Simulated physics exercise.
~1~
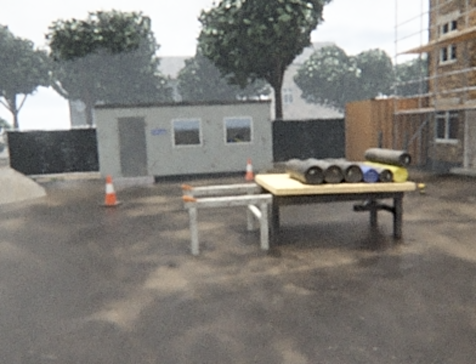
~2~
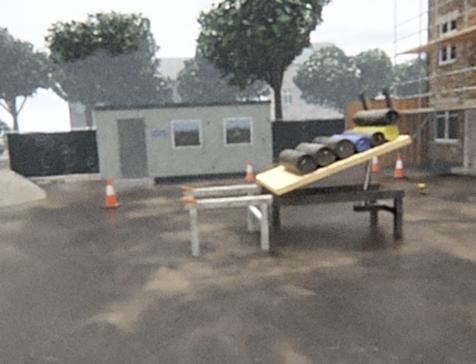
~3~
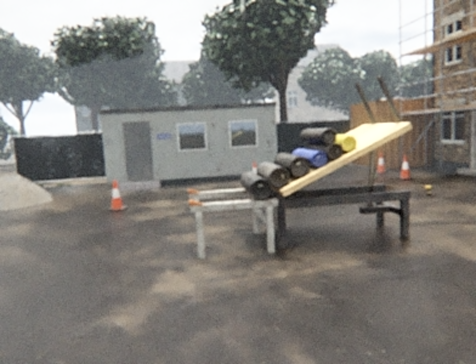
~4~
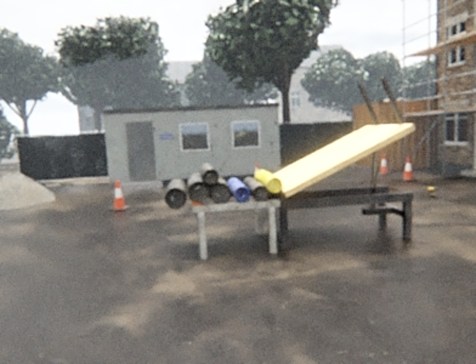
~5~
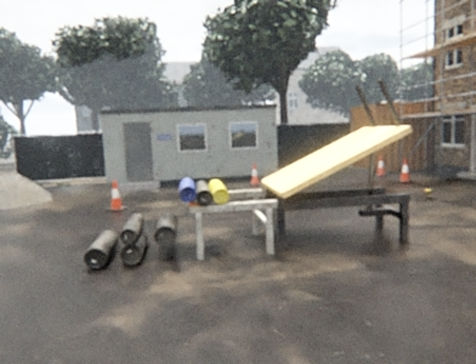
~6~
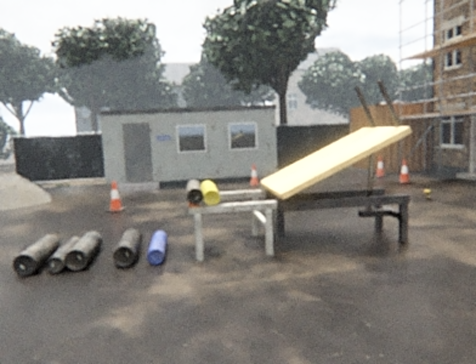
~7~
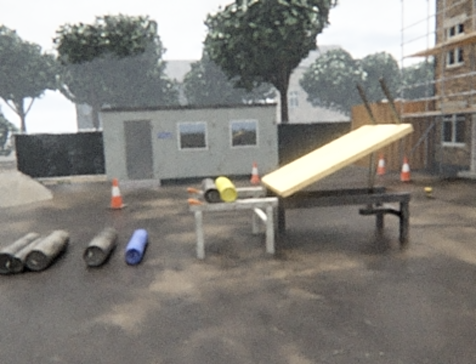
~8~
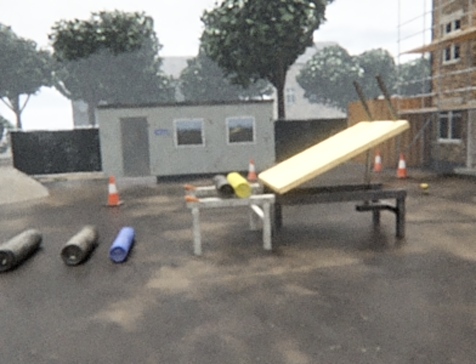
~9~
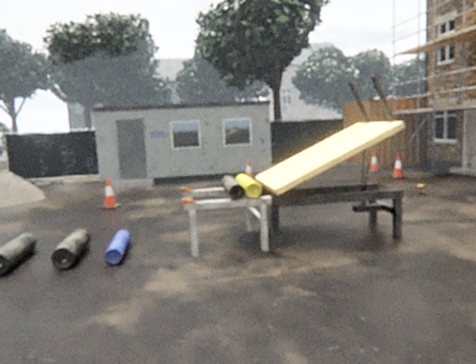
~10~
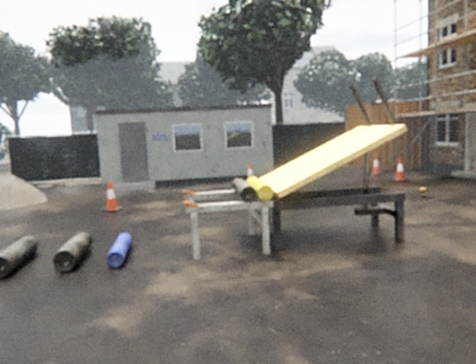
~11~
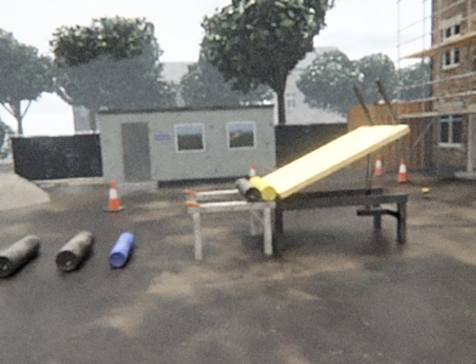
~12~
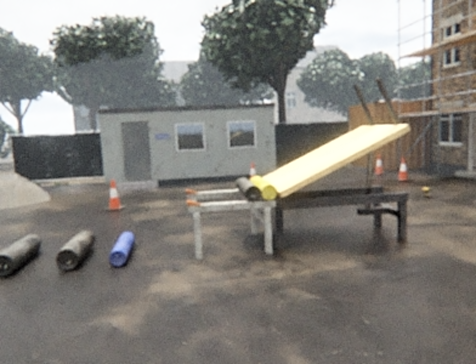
In a paved yard with a low grey cabin, trees and a scaffolded building behind, dark, blue and yellow cylinders lie on a flat wooden deck beside a lower, pale rack. The deck's right end rises, and the cylinders roll left down the slope. They crowd onto the rack, and the dark ones at the front start dropping off its left end. The blue one follows them to the ground, where the fallen cylinders roll farther left. The yellow one and a dark one remain on the rack, drifting back right until they rest by the foot of the still-tilted deck.
